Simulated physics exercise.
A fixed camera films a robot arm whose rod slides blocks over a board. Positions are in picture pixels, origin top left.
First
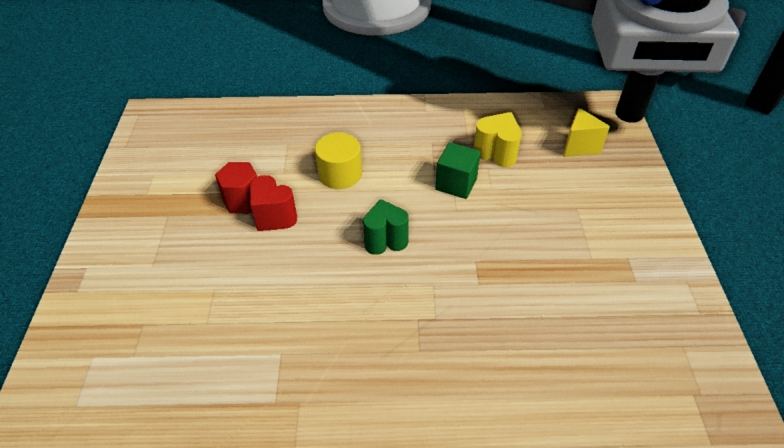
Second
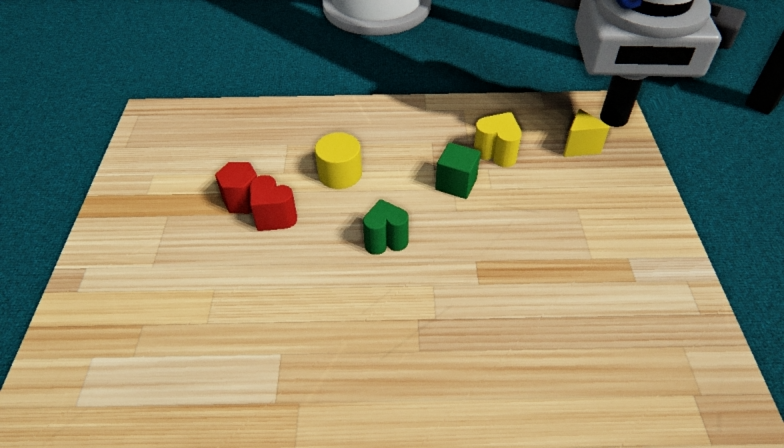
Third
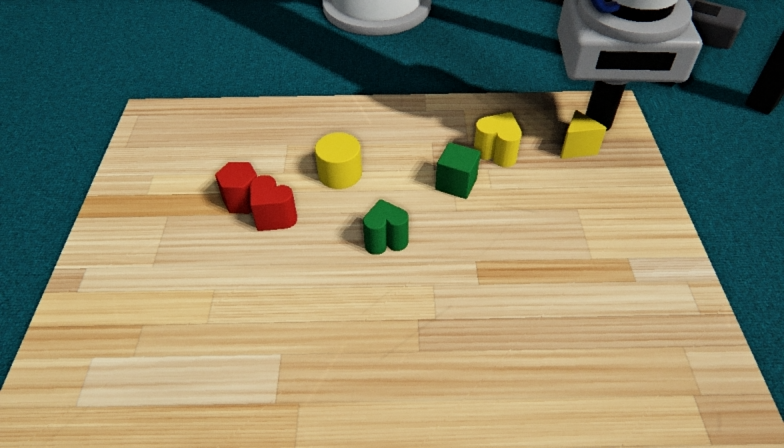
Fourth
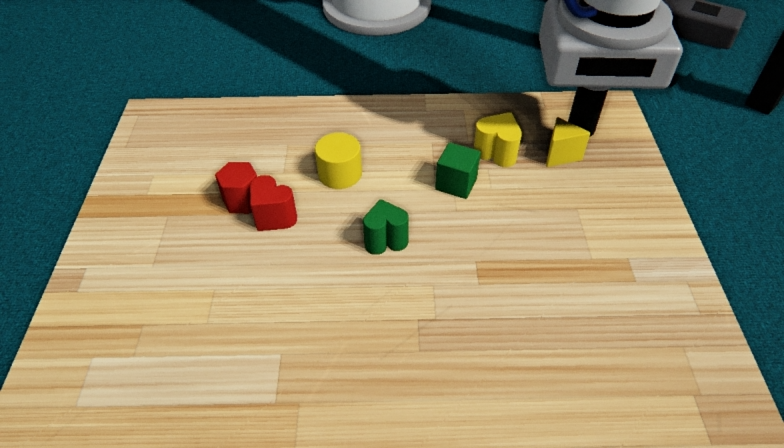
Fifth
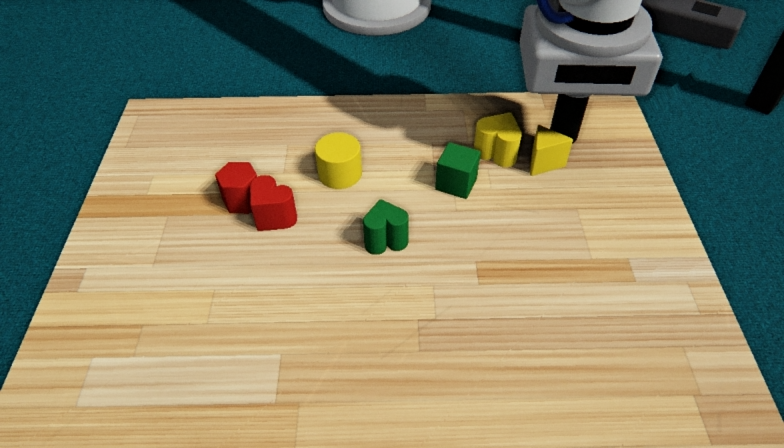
On a light wooden board over a teal surface, red, yellow and green blocks sit scattered while a robot arm lowers a dark rod near the right corner. The rod moves left to the yellow triangular block, then pushes it a short way left and slightly toward the viewer, nearer the yellow heart.
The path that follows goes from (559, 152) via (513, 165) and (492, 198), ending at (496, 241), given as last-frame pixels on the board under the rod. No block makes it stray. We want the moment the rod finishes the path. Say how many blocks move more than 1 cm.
The way I see it, the answer is two.
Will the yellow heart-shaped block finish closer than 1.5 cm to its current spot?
In short: No.
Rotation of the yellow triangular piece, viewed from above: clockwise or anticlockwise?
Verdict: Counterclockwise.
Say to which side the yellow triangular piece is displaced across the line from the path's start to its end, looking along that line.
The shift goes left.
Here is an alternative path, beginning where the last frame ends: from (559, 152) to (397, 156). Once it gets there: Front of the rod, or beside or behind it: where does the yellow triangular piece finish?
Gone from the front.
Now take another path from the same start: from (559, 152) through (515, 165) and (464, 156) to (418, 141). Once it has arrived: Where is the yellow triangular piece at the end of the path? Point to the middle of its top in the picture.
The middle of its upper face will lie at (510, 157).
On the path given first. One third of the way, rod (515, 150); yellow heart-shaped block (488, 127), turned 35° clockwise; yellow triangular piece (520, 157), turned 30° anticlockwise.
Two thirds of the way, rod (495, 183); yellow heart-shaped block (484, 129), turned 55° clockwise; yellow triangular piece (519, 187), turned 85° anticlockwise.
At the end, rod (499, 226); green square block unmoved; yellow heart-shaped block (484, 129), turned 55° clockwise; yellow triangular piece (530, 201), turned 125° anticlockwise.
